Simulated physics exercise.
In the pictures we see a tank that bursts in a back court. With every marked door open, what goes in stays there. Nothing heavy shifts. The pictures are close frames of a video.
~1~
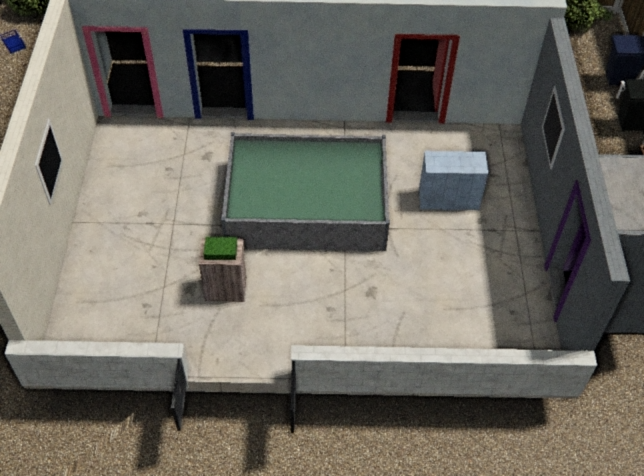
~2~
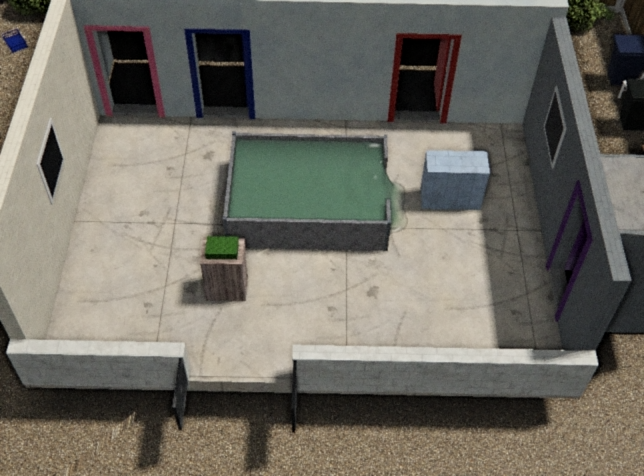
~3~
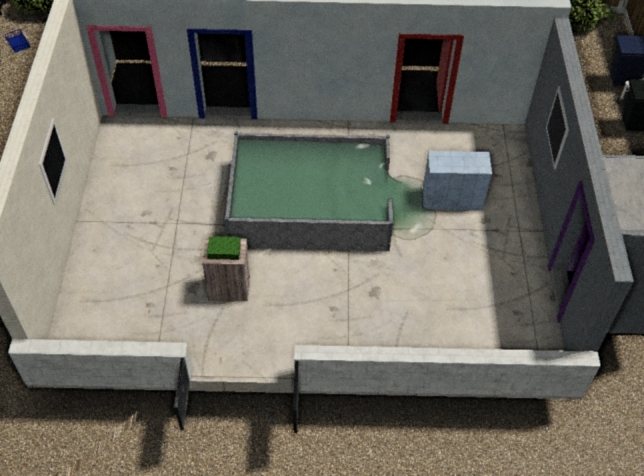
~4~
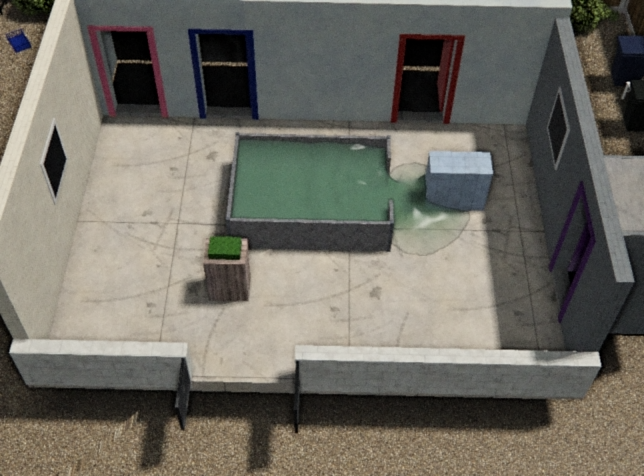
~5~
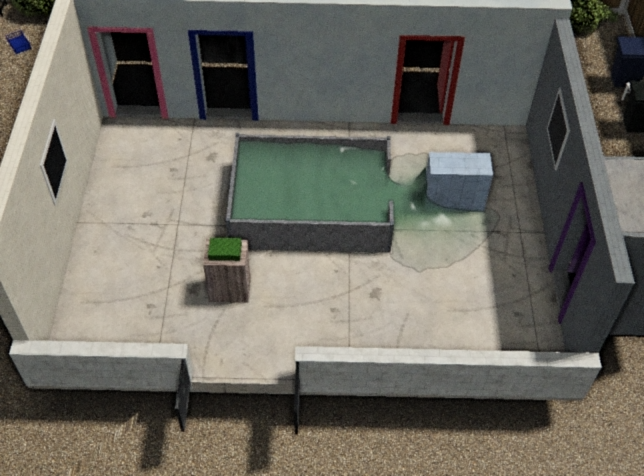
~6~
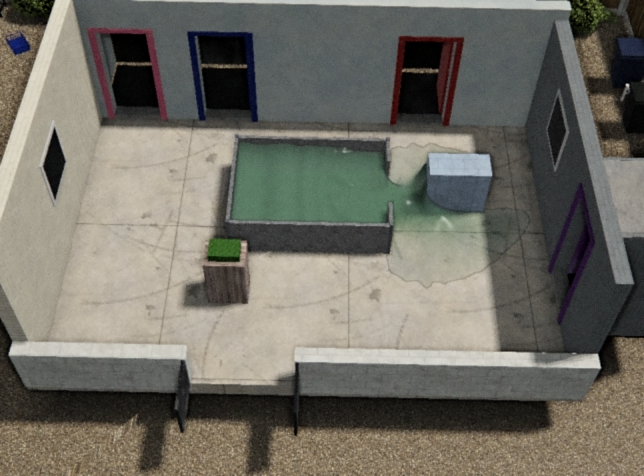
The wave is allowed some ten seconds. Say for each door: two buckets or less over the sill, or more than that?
Blue door - two or less, red door - more, purple door - more, pink door - two or less.
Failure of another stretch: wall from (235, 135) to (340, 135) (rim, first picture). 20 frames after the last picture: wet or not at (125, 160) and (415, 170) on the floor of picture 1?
In the order asked, I get drenched for the first and drenched for the second.
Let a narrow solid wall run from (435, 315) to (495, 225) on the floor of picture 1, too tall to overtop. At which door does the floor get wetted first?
The red one is first.
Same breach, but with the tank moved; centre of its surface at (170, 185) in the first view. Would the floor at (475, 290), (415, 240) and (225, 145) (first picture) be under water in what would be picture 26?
Well, in the order you listed them, they'd be reached by the flood, reached by the flood and unreached.
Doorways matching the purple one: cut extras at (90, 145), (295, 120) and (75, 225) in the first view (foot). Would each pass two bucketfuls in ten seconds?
Each in turn, the new doors: Remains within bounds, remains within bounds, remains within bounds.
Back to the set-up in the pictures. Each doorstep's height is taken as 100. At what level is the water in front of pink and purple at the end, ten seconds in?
Roughly 60 % and 90 %, respectively.
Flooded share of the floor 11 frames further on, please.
Around 35 percent of it.
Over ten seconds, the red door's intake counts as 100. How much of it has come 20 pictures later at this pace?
Close to 35 %.
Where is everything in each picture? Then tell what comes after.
Still water in the open tank at (307, 180), in the first frame.
Water pours out at (384, 196) and has run to (397, 229), in the second frame.
The front is at (429, 224), out from the gap at (385, 198), in the third frame.
The front is at (463, 220), out from the gap at (386, 199), in the fourth frame.
Water pours out at (386, 200) and has run to (494, 219), in the fifth frame.
The front is at (524, 221), out from the gap at (386, 200), in the sixth frame.
A moment on, water covers 25 % of the floor; the blue door not reached, the red door under two buckets in, the purple door wet at the sill, nothing in, the pink door not reached.
Next, water covers 35 % of the floor; the blue door not reached, the red door over two buckets in, the purple door over two buckets in, the pink door not reached.
Then, water covers 45 % of the floor; the blue door wet at the sill, nothing in, the red door far over two buckets in, the purple door over two buckets in, the pink door not reached.
Later, water covers 75 % of the floor; the blue door wet at the sill, nothing in, the red door far over two buckets in, the purple door far over two buckets in, the pink door wet at the sill, nothing in.
In the end, water covers 90 % of the floor; the blue door wet at the sill, nothing in, the red door far over two buckets in, the purple door far over two buckets in, the pink door wet at the sill, nothing in.
